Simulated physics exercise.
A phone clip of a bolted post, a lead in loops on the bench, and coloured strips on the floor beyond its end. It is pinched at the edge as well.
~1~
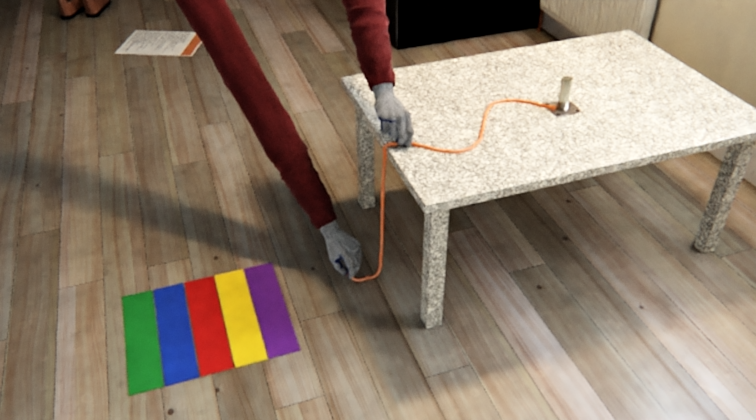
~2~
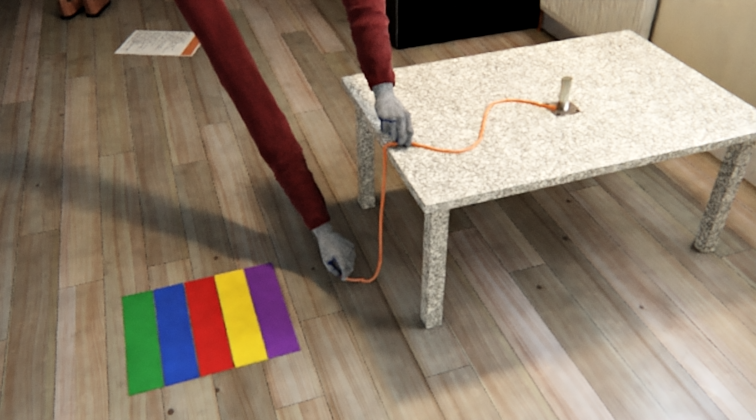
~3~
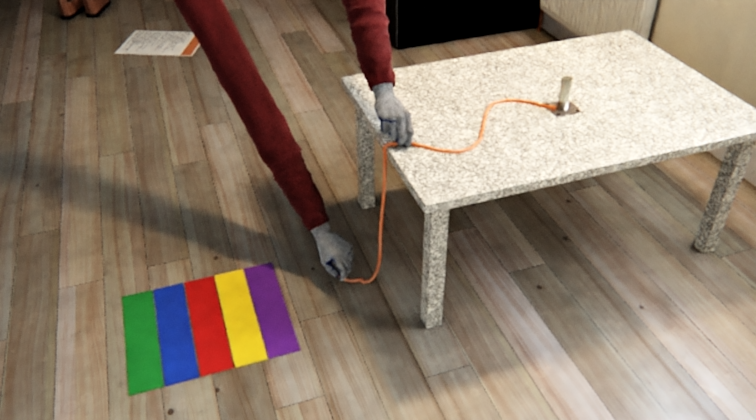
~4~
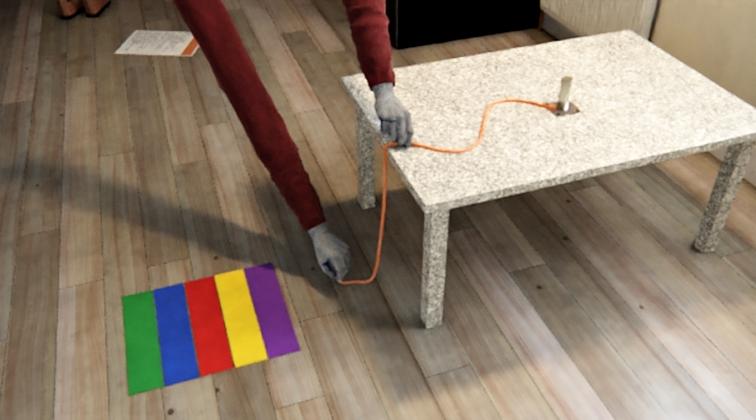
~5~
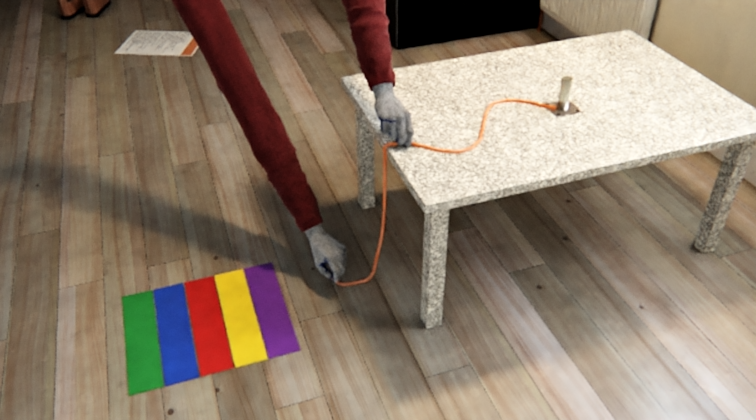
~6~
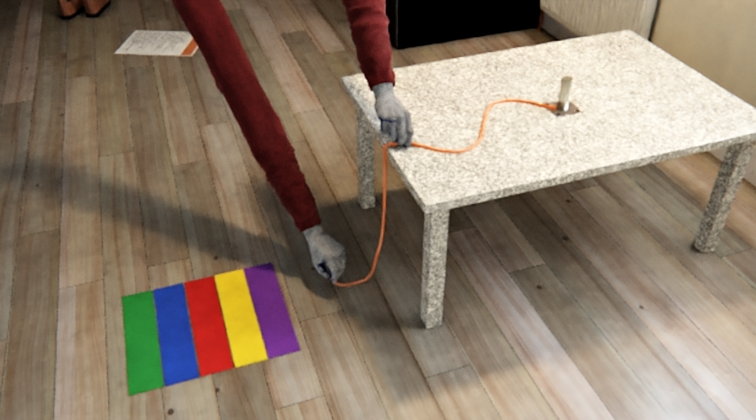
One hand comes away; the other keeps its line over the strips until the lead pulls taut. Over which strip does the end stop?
It gets as far as the blue strip.
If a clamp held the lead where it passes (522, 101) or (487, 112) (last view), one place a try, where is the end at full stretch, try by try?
In that order: (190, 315) and (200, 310).
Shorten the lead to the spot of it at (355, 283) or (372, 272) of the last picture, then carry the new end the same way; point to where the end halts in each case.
The places are (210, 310) and (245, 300).
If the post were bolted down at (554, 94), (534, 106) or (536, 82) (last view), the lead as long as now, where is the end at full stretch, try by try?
About (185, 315), (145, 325) and (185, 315).
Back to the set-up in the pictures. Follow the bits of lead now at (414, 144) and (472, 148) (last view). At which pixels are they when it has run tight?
Near (359, 169) and (411, 140).
Soon after, end near (225, 304); over yellow.
After that, end near (193, 312); over red.
At the stop, end near (174, 317); over blue. The blue one.
